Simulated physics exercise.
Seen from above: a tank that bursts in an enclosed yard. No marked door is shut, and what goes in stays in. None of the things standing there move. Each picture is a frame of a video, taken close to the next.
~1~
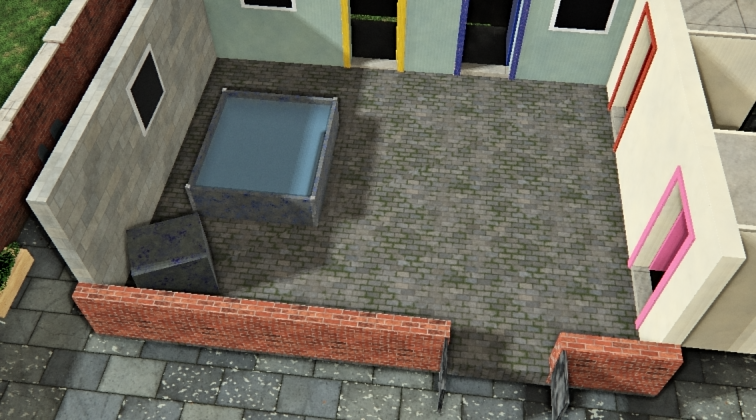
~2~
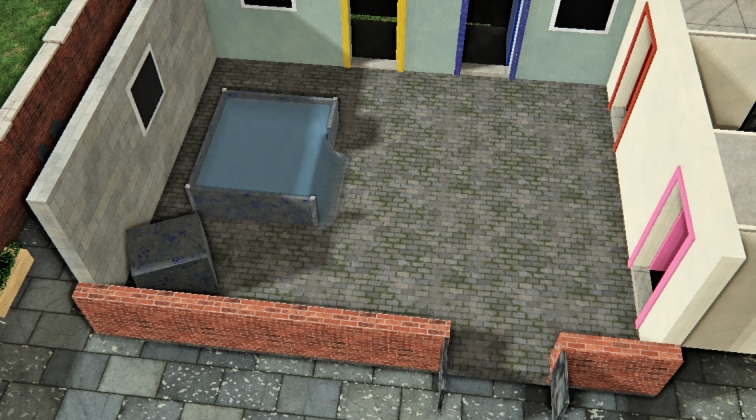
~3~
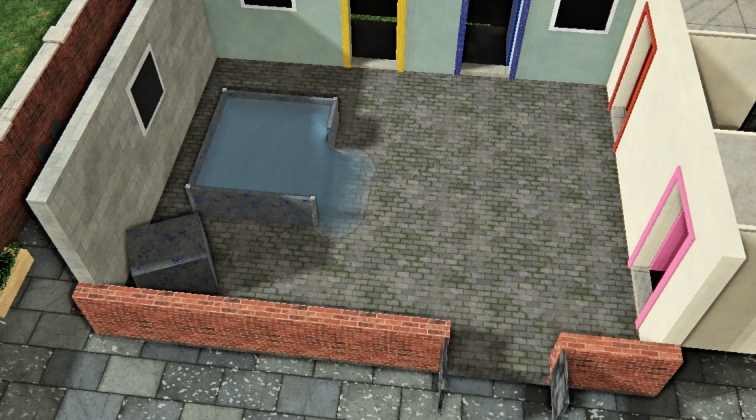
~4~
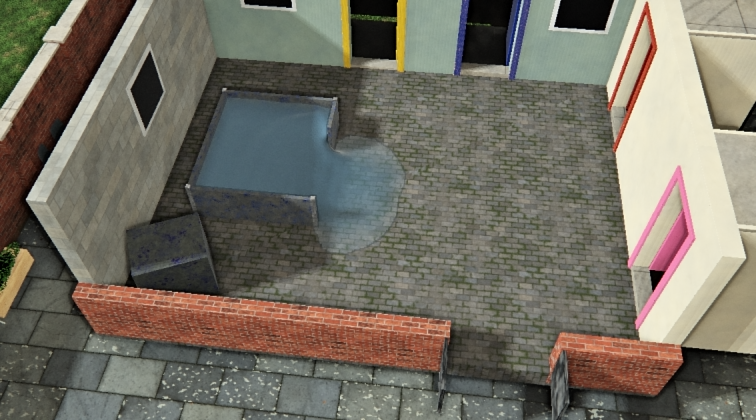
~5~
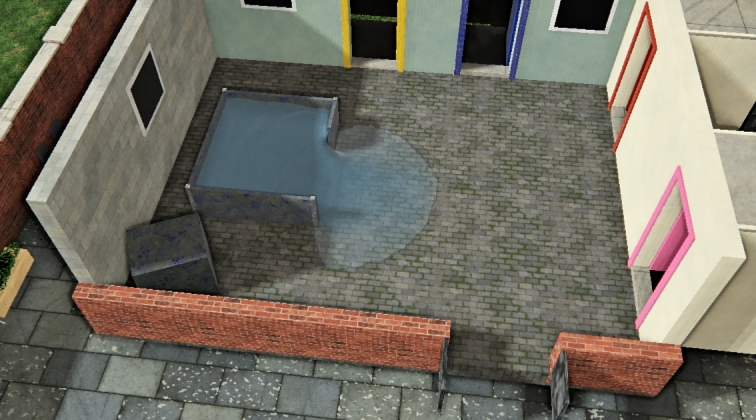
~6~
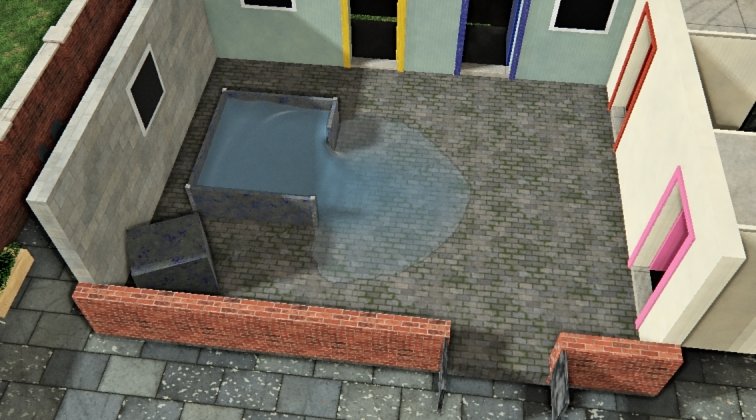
The footage shows an open tank of still water in a walled, brick-paved yard seen from above; water then pours out through a gap in its right side and spreads rightward across the paving in a widening, rounded sheet.
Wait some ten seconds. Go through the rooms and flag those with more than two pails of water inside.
Blue door - not flagged, yellow door - not flagged, red door - not flagged, pink door - flagged.
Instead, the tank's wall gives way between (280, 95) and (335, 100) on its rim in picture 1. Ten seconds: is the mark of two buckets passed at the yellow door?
The yellow door exceeds the limit.
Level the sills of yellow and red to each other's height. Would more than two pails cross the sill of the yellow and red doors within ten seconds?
The yellow door door stays within the limit, while the red door door exceeds the limit.
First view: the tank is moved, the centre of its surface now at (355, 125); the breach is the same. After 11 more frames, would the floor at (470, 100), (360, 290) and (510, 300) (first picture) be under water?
In the order asked: Not reached, not reached, reached by the flood.
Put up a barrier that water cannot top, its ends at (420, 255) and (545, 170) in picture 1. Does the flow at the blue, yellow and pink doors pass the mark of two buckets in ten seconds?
Door by door, blue comes in over, yellow comes in under, pink comes in under.
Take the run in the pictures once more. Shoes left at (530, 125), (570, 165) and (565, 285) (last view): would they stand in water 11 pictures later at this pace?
Result, in the order given: Wetted / wetted / wetted.
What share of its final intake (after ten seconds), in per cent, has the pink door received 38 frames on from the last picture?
Something like 100 in a hundred.
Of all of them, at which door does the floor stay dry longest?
Answer - the yellow one.
A moment on, water covers 35 % of the floor; the blue door not reached, the yellow door not reached, the red door not reached, the pink door not reached.
Next, water covers 55 % of the floor; the blue door not reached, the yellow door not reached, the red door not reached, the pink door wet at the sill, nothing in.
Then, water covers 60 % of the floor; the blue door wet at the sill, nothing in, the yellow door not reached, the red door wet at the sill, nothing in, the pink door over two buckets in.
Later, water covers 65 % of the floor; the blue door wet at the sill, nothing in, the yellow door wet at the sill, nothing in, the red door under two buckets in, the pink door over two buckets in.
In the end, water covers 95 % of the floor; the blue door wet at the sill, nothing in, the yellow door wet at the sill, nothing in, the red door under two buckets in, the pink door over two buckets in.
